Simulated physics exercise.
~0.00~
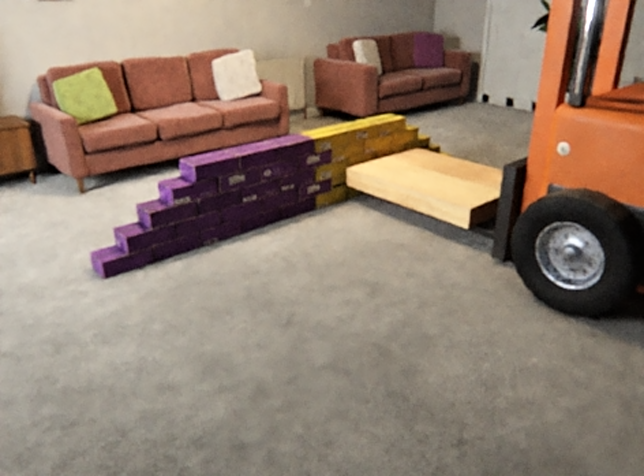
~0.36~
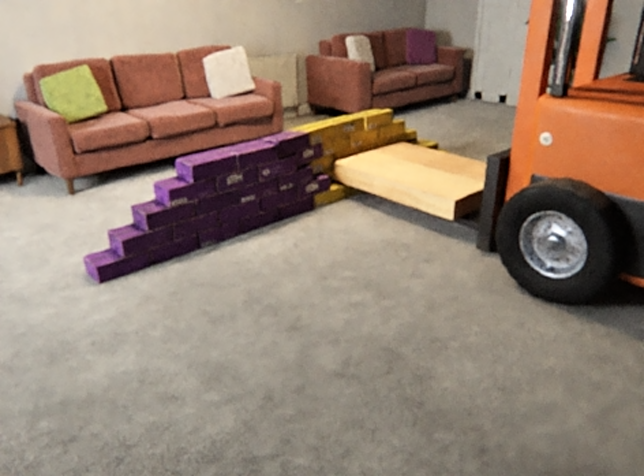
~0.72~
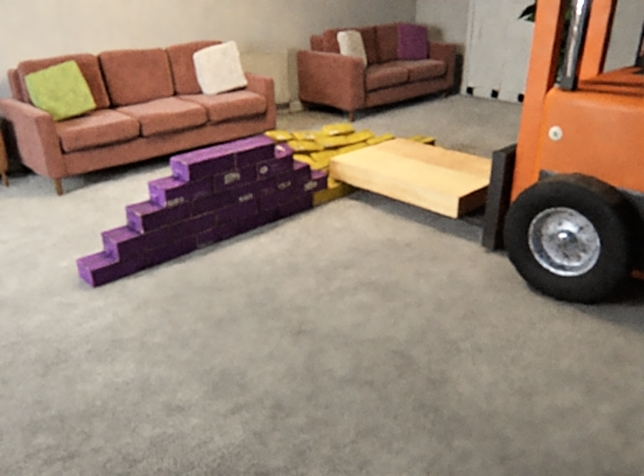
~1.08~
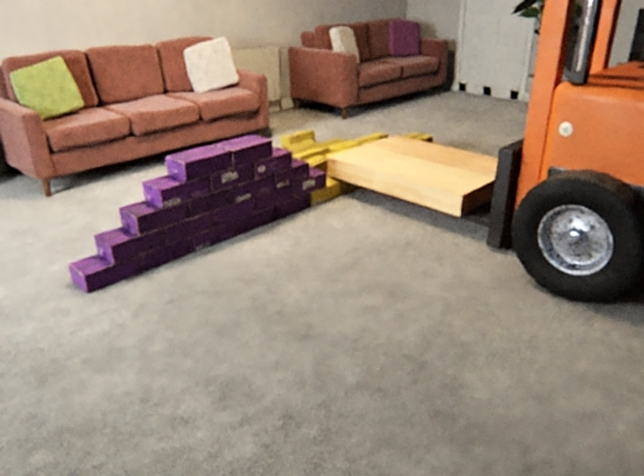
An orange lift truck's load topples the wall's yellow boxes while most purple ones stay stacked.
